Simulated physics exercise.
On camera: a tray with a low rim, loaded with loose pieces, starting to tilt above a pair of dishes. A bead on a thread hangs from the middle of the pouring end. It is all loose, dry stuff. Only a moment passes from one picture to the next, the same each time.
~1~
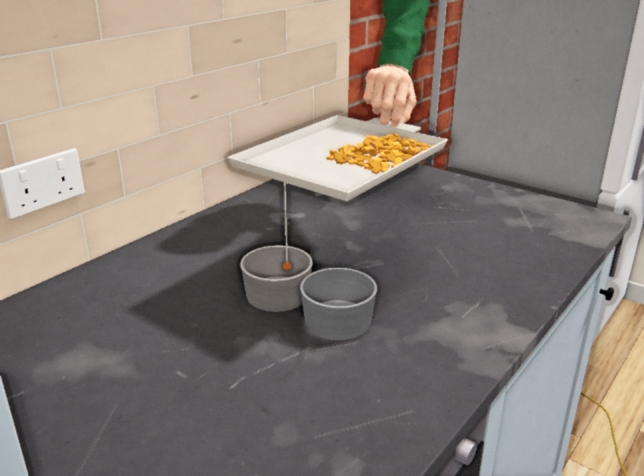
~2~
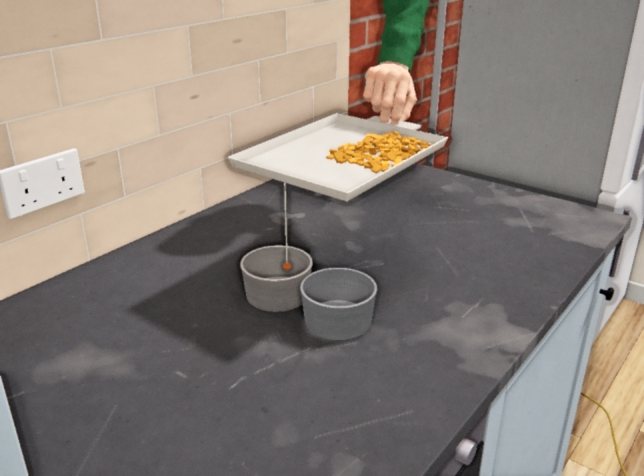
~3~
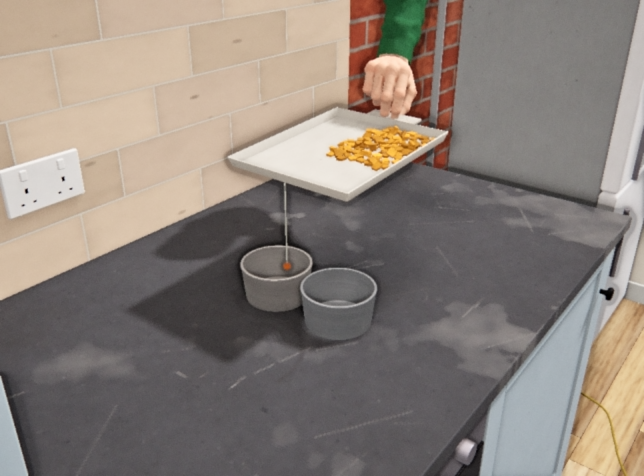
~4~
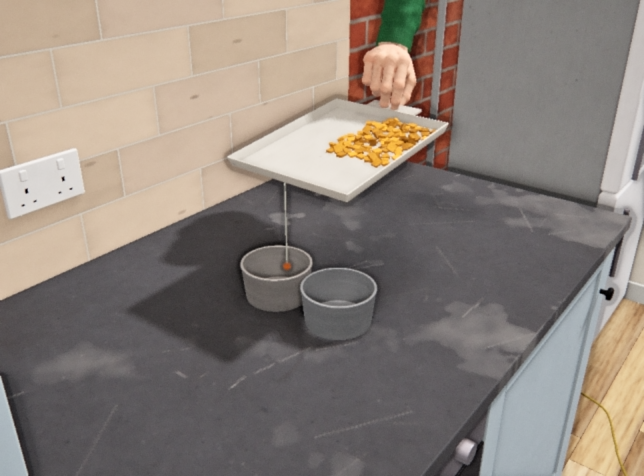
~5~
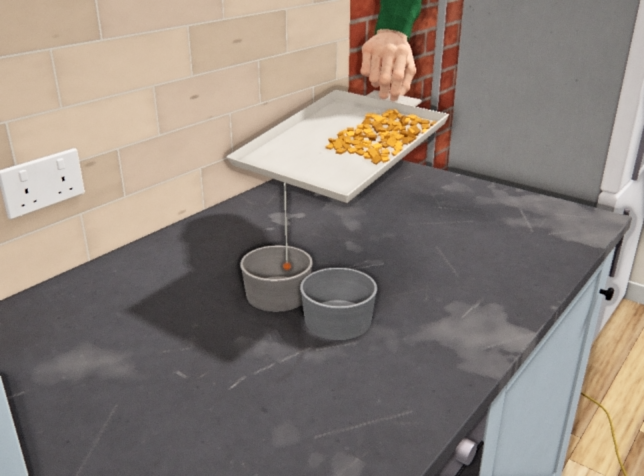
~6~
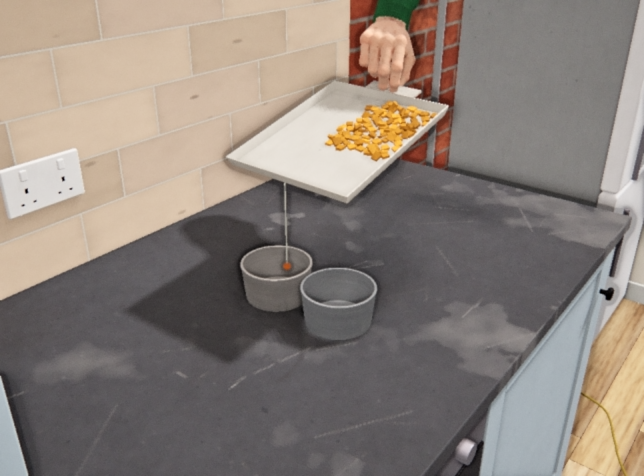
We see a hand in a green sleeve holding a pale tray of small orange pieces above two grey dishes on a dark counter; the hand gradually raises the far side, tilting the tray slightly towards the dishes.
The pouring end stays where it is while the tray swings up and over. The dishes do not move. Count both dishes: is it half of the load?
They take only the smaller part between them.
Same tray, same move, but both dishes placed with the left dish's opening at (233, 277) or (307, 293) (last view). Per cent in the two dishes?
In turn 70 and 60 in a hundred.
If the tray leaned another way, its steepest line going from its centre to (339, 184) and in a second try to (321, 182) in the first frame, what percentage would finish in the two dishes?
Roughly 80 per cent, and 50 per cent.
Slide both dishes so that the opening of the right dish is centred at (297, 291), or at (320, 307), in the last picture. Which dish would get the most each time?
First the right dish, then the right-hand dish.
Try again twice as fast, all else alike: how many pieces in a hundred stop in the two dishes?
Near 10 %.
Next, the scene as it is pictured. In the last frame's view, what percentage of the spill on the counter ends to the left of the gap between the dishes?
Roughly 80 in a hundred.
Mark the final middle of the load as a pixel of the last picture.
Around (288, 345).
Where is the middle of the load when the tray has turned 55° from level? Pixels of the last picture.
Around (318, 186).
Just after the last frame, tray tipped steeply; the larger part on the tray; roughly a quarter in the air.
A moment on, tray tipped right over; roughly half on the tray; about a tenth in the right dish; roughly a third outside both; just a few in the air.
Further on, tray tipped past a quarter turn; roughly a quarter in the right dish; the larger part outside both.
When it is over, tray tipped past a quarter turn; roughly a quarter in the right dish; not one in the left dish; the larger part outside both.
